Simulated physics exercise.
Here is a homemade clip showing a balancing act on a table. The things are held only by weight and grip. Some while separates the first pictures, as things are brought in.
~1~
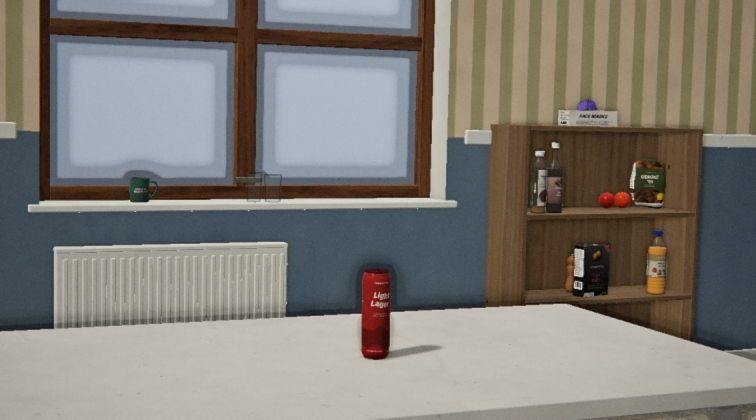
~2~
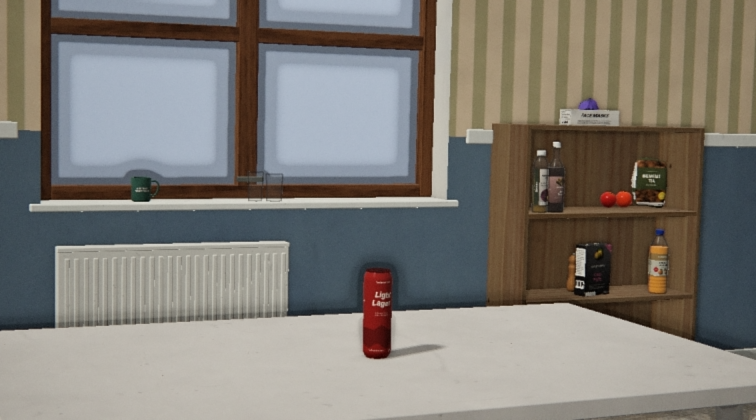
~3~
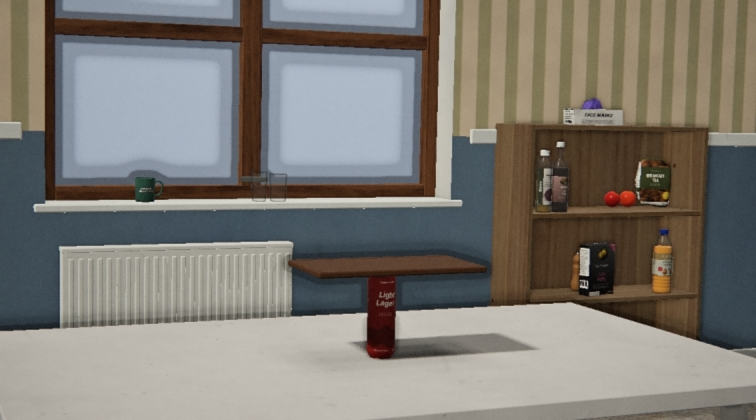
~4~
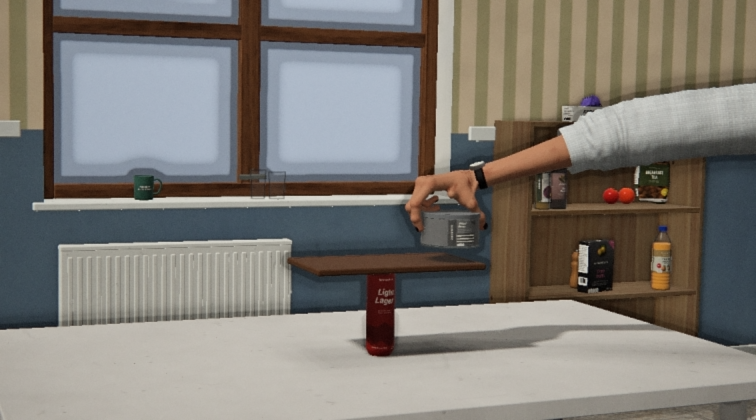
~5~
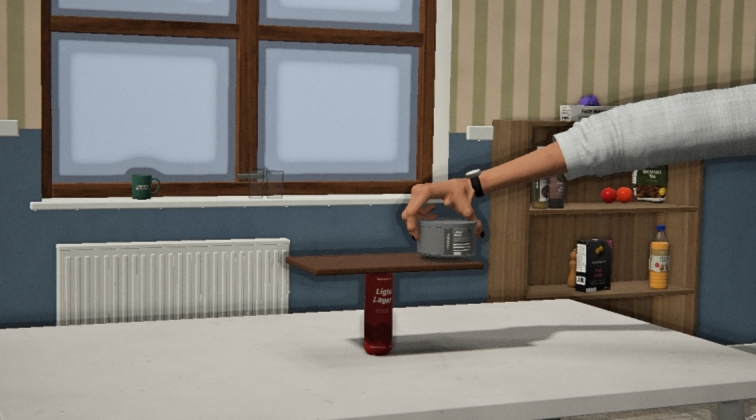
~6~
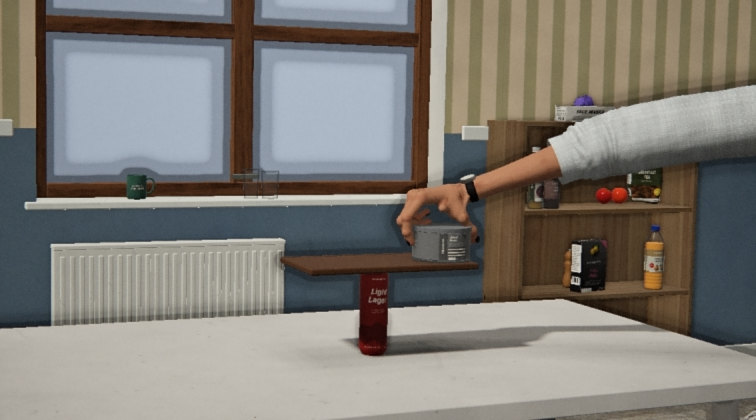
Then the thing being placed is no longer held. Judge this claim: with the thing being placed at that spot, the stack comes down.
The claim is right.
Then, 0.30 s on from there, grey tub now fallen; brown lid turned 43° from how it was put.
Then, 0.60 s on from there, brown lid on its side.
Then, 0.90 s on from there, brown lid now fallen; red can turned 7° from how it was put.
Then, 1.10 s on from there, red can turned 32° from how it was put.
In the end, fallen, brown lid and grey tub; toppled in the stack, red can. The stack gives way.
